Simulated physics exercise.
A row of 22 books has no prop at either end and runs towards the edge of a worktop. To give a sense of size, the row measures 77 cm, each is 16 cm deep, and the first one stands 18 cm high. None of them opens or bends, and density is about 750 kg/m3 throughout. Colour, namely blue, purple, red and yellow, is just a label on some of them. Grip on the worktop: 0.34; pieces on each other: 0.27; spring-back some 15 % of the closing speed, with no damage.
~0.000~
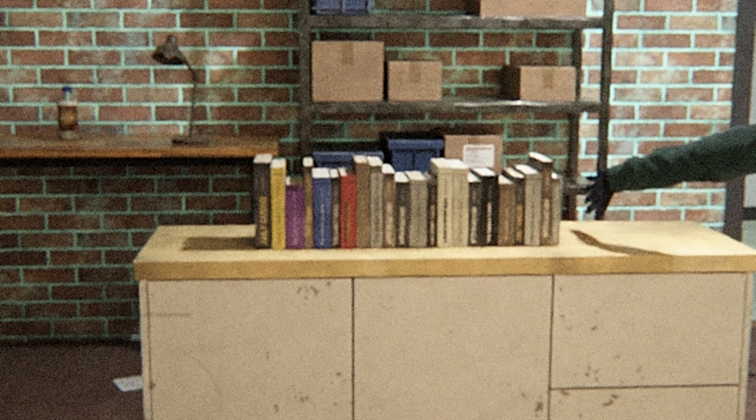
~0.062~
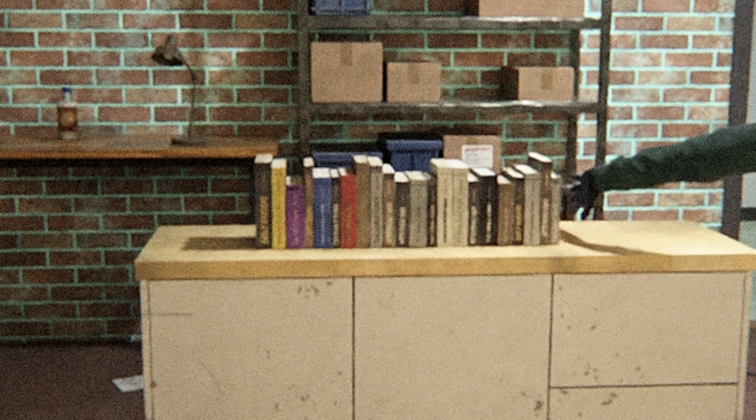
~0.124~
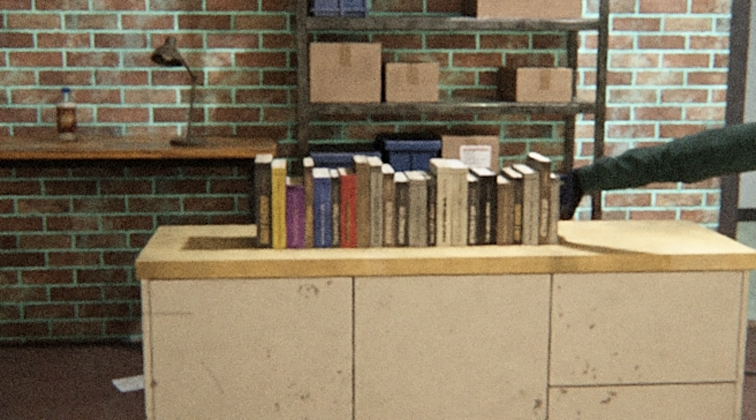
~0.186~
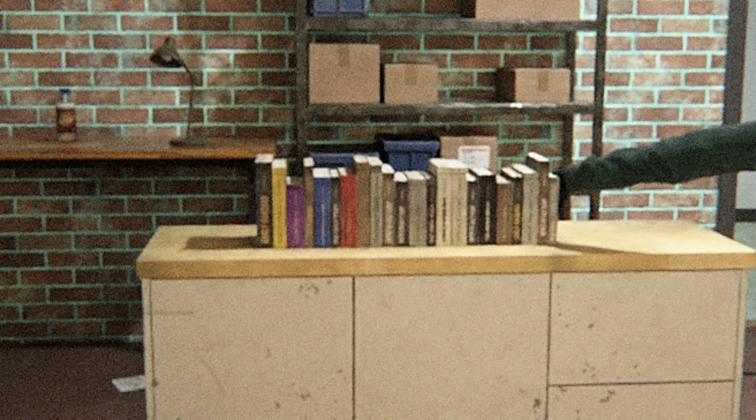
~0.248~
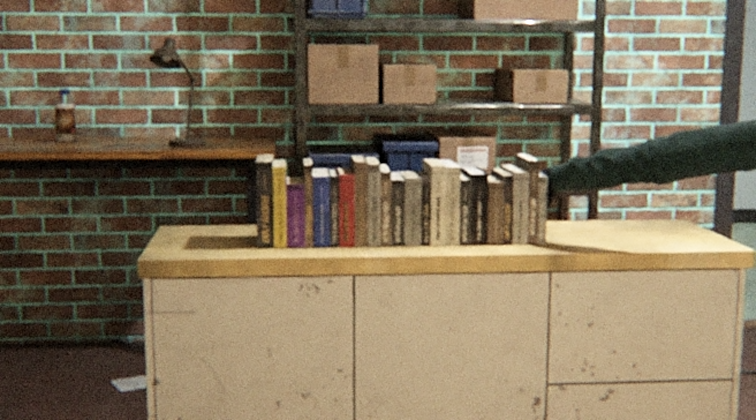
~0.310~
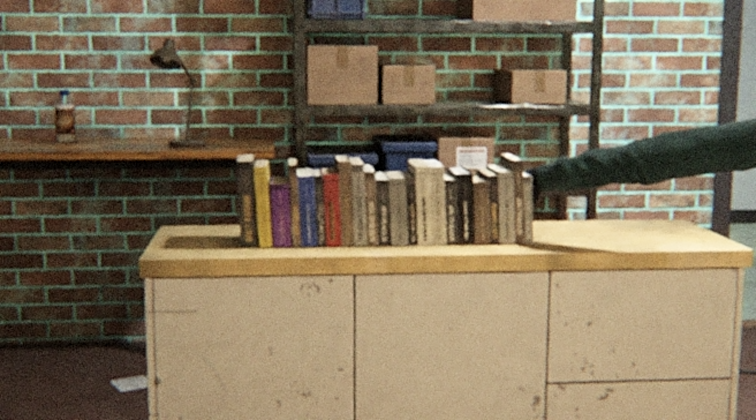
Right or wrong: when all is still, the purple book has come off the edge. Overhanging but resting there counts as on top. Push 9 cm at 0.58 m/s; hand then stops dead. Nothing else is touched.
Wrong.
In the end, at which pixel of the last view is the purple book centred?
Near (213, 216).
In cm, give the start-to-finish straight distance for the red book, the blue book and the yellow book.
So red shifts 20 cm, blue shifts 20 cm and yellow shifts 30 cm.
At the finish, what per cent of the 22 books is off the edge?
Roughly 0 per cent of them.
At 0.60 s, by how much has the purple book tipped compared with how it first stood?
Tilt from start: Approx. 40 degrees.
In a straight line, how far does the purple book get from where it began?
Start and end are some 20 cm apart.
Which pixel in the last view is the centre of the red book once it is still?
Roughly at (286, 209).
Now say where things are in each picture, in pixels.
In the first frame (we follow the side turned to the camera; the camera moves round a little), hand (608, 186) 12 cm from the first; purple book (295, 218); yellow book (278, 209); red book (348, 213); no piece has moved.
The second frame shows hand (594, 186) 8 cm from the first; purple book (295, 217).
The third frame shows hand (579, 186) 44 mm from the first; purple book (296, 217).
The fourth frame shows hand (565, 186) 8 mm from the first; purple book (296, 217).
The fifth frame shows hand (550, 186) 28 mm in; purple book (295, 216); 10 stirred so far.
The sixth frame shows hand (537, 186) 6 cm in; purple book (281, 216) displaced 40 mm; yellow book (263, 208) tipped 3°; red book (332, 211) displaced 42 mm; 22 stirred so far.
Around 0.37 s, none of the 22 books off the edge, 22 disturbed; purple book tipped 9°; yellow book tipped 16°.
Around 0.46 s, none of the 22 books off the edge, 22 disturbed; purple book tipped 21°; yellow book tipped 36°.
Around 0.60 s, none of the 22 books off the edge, 22 disturbed; purple book tipped 36°; yellow book tipped 74°.
Finally (1.2 s), none of the 22 books off the edge, 22 disturbed; purple book tipped 50°; yellow book on its side; blue book tipped 50°. Seen by the last camera, middles, purple book near (213, 216), yellow book near (157, 222).
